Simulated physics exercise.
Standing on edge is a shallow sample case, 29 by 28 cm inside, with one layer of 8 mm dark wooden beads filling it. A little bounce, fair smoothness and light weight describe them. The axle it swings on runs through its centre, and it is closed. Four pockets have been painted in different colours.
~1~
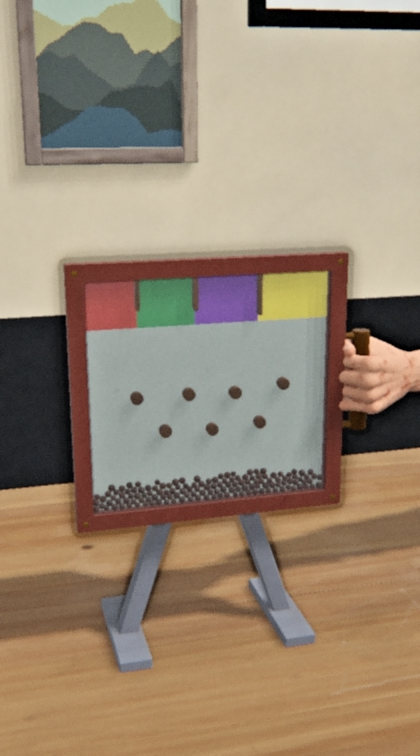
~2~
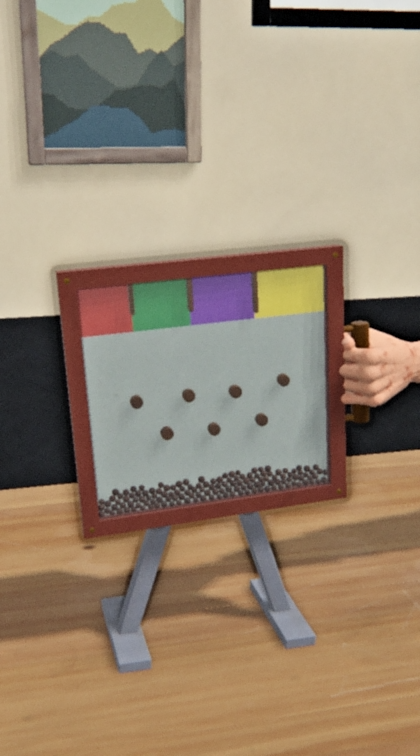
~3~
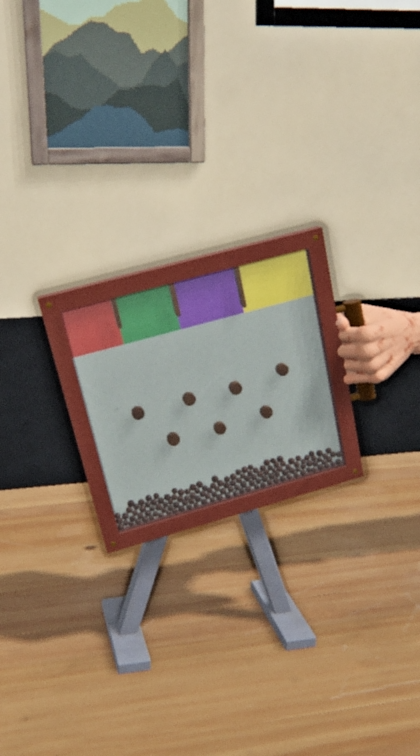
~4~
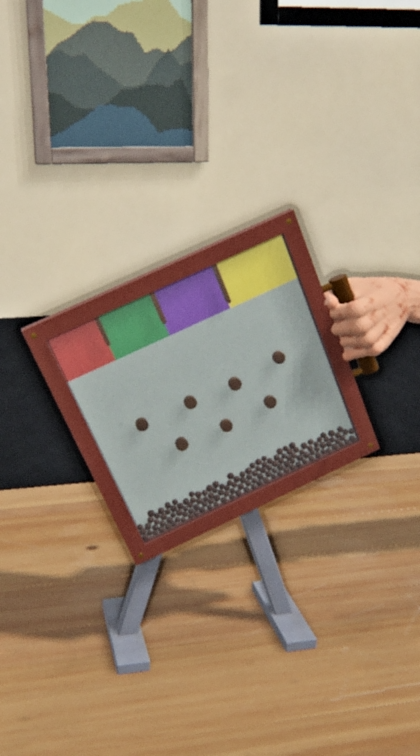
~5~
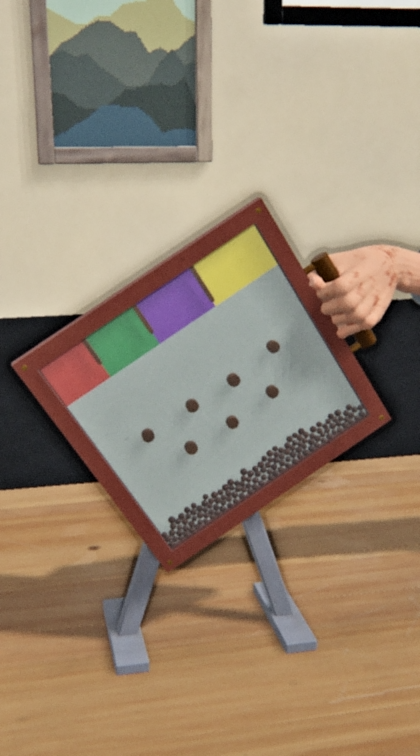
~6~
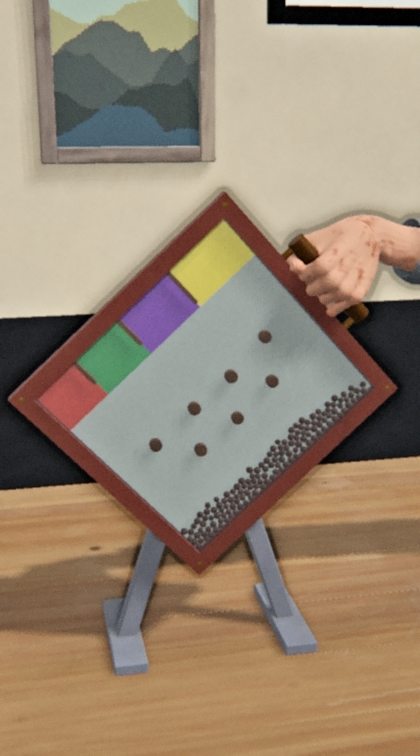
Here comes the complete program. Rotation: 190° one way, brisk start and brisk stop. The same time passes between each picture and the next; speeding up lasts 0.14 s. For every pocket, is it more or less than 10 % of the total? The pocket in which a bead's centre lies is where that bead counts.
Red: More; purple: Less; green: More; yellow: Less.
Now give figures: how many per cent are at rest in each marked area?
At the end the red pocket has 40 percent, the purple pocket 5 percent, the green pocket 40 percent and the yellow pocket 0 percent.
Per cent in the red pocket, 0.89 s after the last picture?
Share: About 40 percent.
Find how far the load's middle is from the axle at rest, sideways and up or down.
Offset approx. 10 cm right, 9 cm below.
Then, 0.45 s after the last picture, it stands 97° anticlockwise; the beads' middle is 8 cm right of and 10 cm below the centre; nothing in the marked areas.
Then, 0.89 s after the last picture, it stands 151° anticlockwise; the beads' middle is 8 cm right of and 11 cm below the centre; red 40 %, green 5 %.
Then, 1.27 s after the last picture, it has come round 190° anticlockwise; the beads' middle is 11 cm right of and 8 cm below the centre; red 40 %, green 35 %.
All still 2.4 s after it, it has come round 190° anticlockwise; red 40 %, purple 5 %, green 40 %, yellow 0 %, elsewhere 15 %.
